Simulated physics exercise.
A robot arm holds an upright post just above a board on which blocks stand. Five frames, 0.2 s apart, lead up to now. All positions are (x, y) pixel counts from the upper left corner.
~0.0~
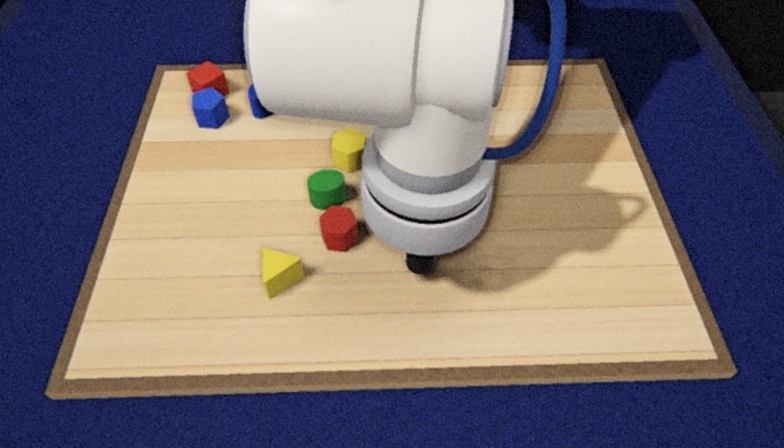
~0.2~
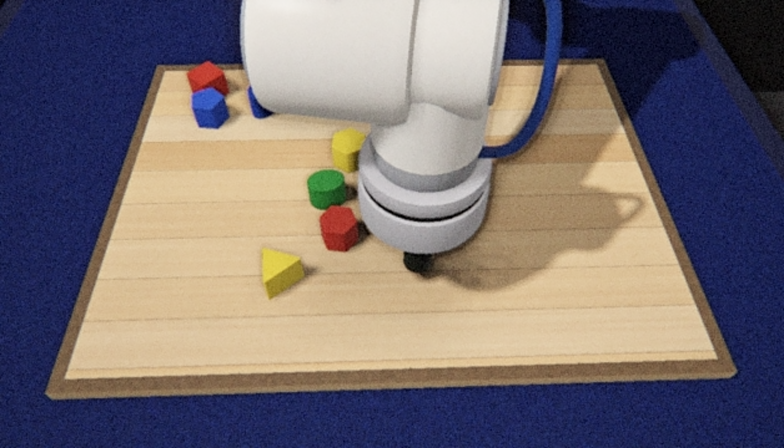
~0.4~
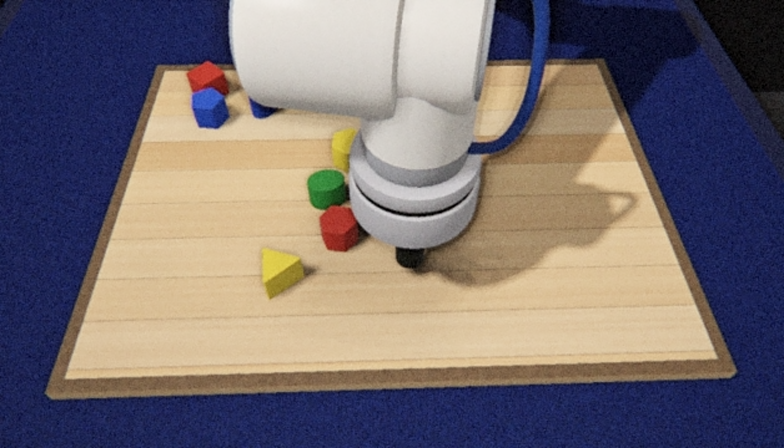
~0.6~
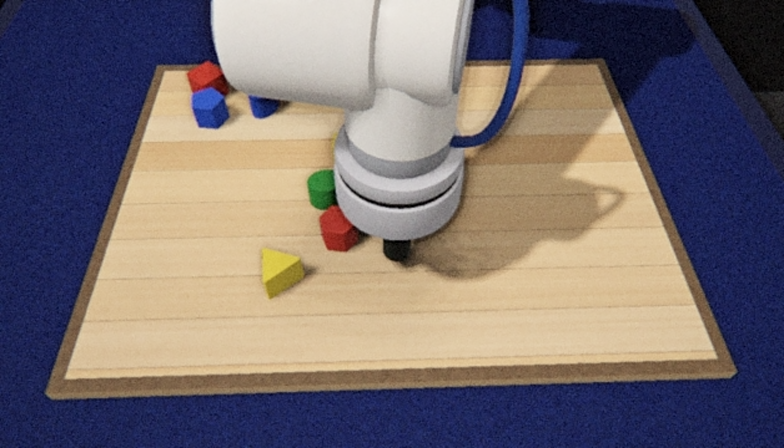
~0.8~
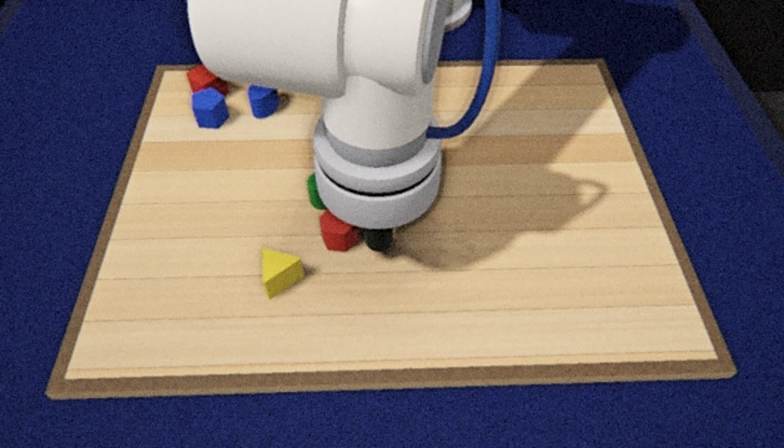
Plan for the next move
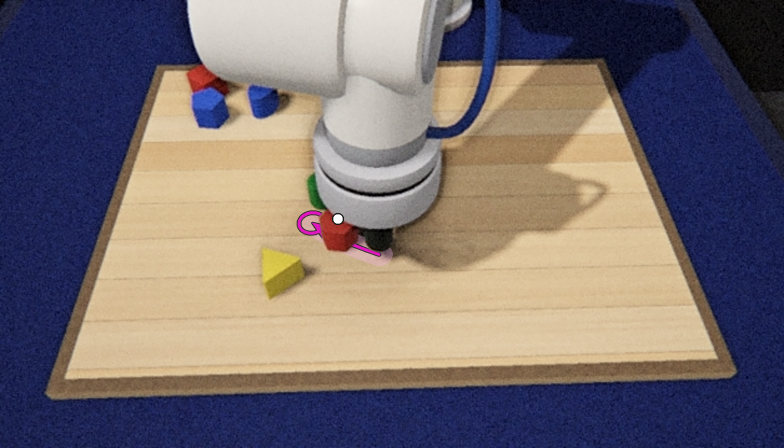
A white robot arm with a blue cable holds a short black post just above a wooden board of small red, green, yellow and blue blocks. It moves slightly left at first, then farther left and a little away from the viewer, nearing the red hexagonal block while the visible blocks stay still.
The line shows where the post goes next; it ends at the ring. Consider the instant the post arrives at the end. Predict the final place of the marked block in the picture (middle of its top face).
The middle of its upper face will lie at (281, 196).
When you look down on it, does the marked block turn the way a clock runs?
No.
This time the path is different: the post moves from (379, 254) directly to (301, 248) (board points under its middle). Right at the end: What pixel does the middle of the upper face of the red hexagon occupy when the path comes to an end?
By then it is at (313, 205).
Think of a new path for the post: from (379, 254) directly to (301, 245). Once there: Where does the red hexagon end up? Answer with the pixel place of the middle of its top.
Answer: (305, 202).
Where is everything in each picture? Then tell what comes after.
The first picture shows post's lower end at (420, 264); green oval block at (326, 179); red hexagon at (338, 219).
The second picture shows post at (417, 263); blocks still.
The third picture shows post at (409, 259); blocks still.
The fourth picture shows post at (397, 252); blocks still.
The fifth picture shows post at (379, 242); green oval block partly hidden; red hexagon at (338, 219).
Drawn move, from (379, 254) via (355, 246) and (332, 235), ending at (312, 223); the dot is on the red hexagon.
On the path given first. Halfway along, post at (341, 228); red hexagon at (314, 210).
At the end, post at (310, 210); green oval block still; red hexagon at (281, 196), turned 25° anticlockwise.
